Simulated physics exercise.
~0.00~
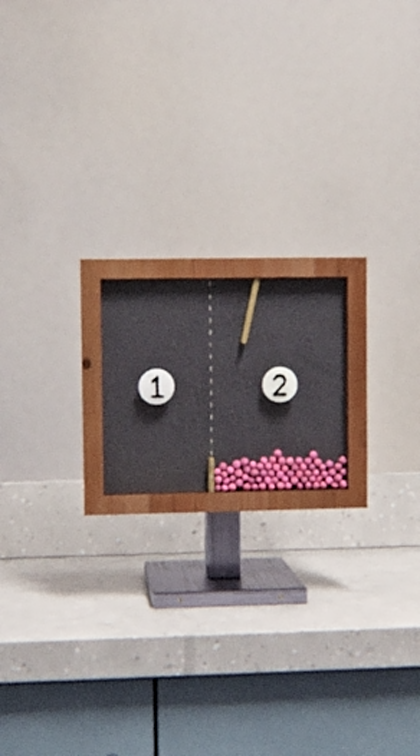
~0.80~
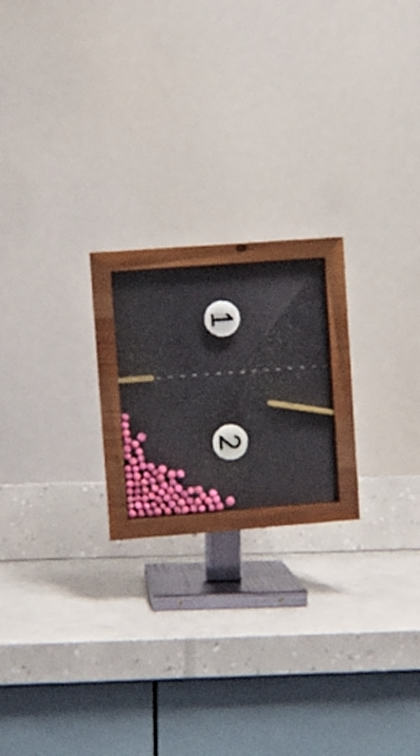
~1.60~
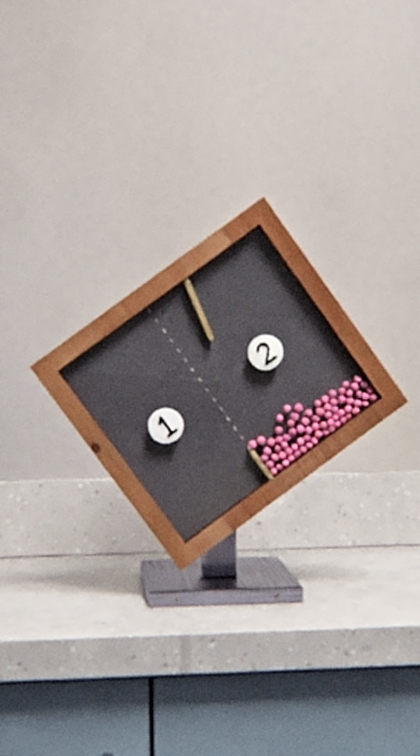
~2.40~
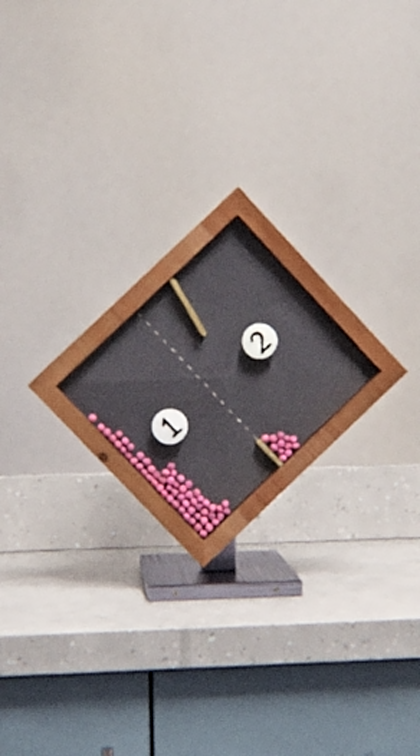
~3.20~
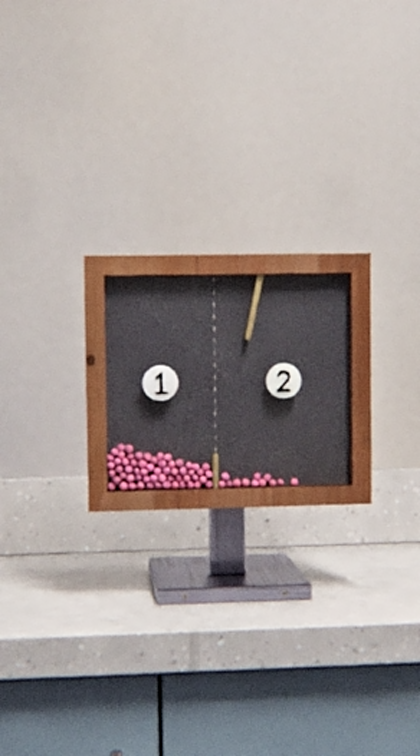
On a stone counter, a wooden-framed case of pink beads turning clockwise, swinging back anticlockwise, then levelling with most beads left.
